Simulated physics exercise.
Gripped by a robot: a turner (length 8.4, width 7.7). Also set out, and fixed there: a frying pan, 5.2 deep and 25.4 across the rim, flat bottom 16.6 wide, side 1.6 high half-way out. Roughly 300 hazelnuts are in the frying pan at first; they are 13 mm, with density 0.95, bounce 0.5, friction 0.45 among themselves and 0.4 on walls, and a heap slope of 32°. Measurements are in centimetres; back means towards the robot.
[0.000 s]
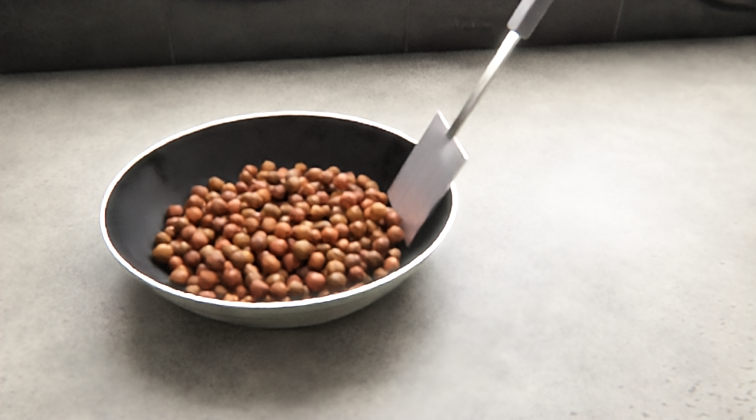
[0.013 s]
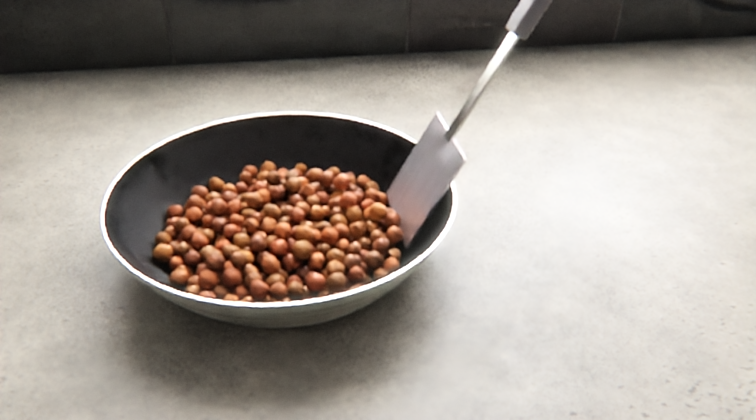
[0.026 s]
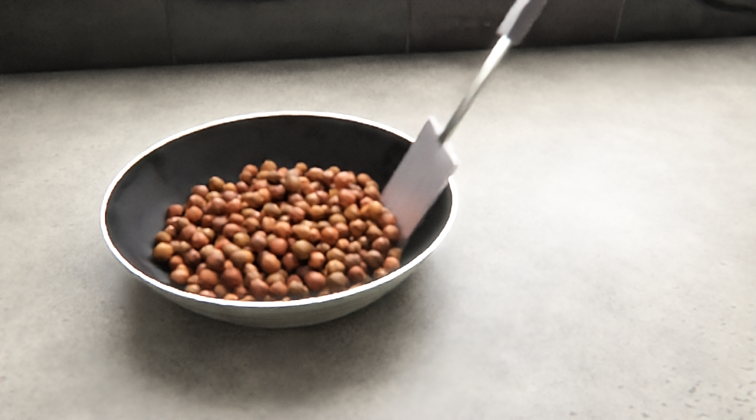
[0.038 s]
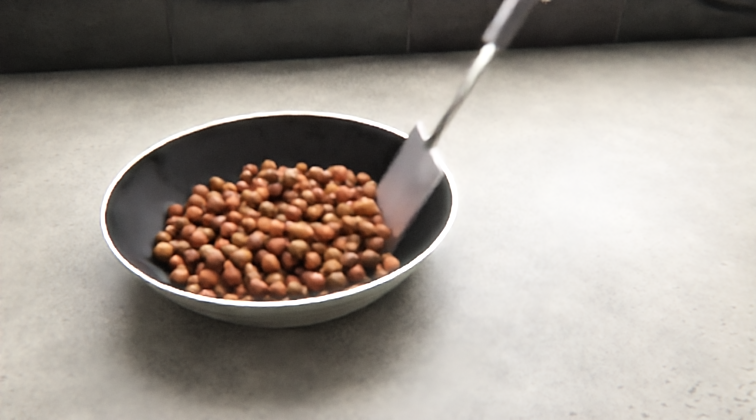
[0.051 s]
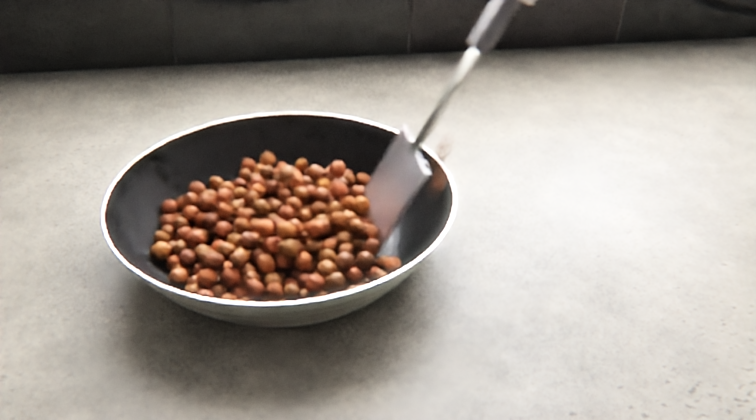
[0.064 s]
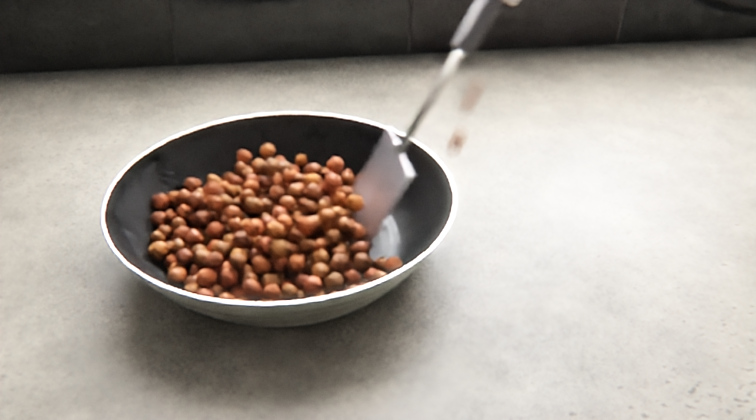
Black frying pan of hazelnuts sitting on a grey counter as a metal turner pushes left through them, bunching them up.
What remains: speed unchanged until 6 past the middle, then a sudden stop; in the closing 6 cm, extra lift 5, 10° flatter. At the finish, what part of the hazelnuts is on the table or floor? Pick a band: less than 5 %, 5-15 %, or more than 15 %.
It falls in the band 5-15 %.
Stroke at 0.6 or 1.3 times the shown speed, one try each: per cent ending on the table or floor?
I'd say near 0 and then near 10 per cent.
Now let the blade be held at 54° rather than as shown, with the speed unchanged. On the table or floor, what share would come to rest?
Somewhere around 5 per cent would end on the table or floor.
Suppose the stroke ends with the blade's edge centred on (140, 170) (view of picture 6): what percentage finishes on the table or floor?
About 30 per cent.
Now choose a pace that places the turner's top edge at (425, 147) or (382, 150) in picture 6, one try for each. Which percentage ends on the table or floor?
Respectively, some 0 and 15 per cent.
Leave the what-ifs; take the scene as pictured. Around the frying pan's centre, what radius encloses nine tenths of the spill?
About 60 cm from the centre.
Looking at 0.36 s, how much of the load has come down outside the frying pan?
It is near 8 percent.
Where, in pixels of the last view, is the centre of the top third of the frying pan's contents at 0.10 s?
Near (251, 210).
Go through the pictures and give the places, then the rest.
In the first picture, turner top edge at (452, 133), sloping 62°; upper third of the load around (293, 221), from x 165 to 395, top at y 170; 299 in the frying pan.
In the second picture, turner top edge at (451, 134), sloping 62°; upper third of the load around (293, 222), from x 165 to 395, top at y 170.
In the third picture, turner top edge at (444, 139), sloping 62°; upper third of the load around (295, 221), from x 165 to 395, top at y 170.
In the fourth picture, turner top edge at (430, 145), sloping 62°; upper third of the load around (294, 219), from x 165 to 405, top at y 170.
In the fifth picture, turner top edge at (415, 148), sloping 62°; upper third of the load around (288, 216), from x 160 to 440, top at y 155.
In the sixth picture, turner top edge at (400, 149), sloping 62°; upper third of the load around (280, 207), from x 160 to 470, top at y 95; 298 in the frying pan, 1 on the blade or in flight.
After 0.10 s, sloping 62°, highest piece 26 above the table; 297 in the frying pan, 2 on the blade or in flight.
After 0.14 s, sloping 58°, highest piece 38 above the table; 297 in the frying pan, 2 on the blade or in flight.
After 0.36 s, sloping 52°, highest piece 78 above the table; 272 in the frying pan, 22 on the table or floor, 5 on the blade or in flight.
After 1.41 s, sloping 52°, highest piece 5 above the table; 271 in the frying pan, 28 on the table or floor.
At rest, 271 in the frying pan, 28 on the table or floor. That is 9 % on the table or floor.
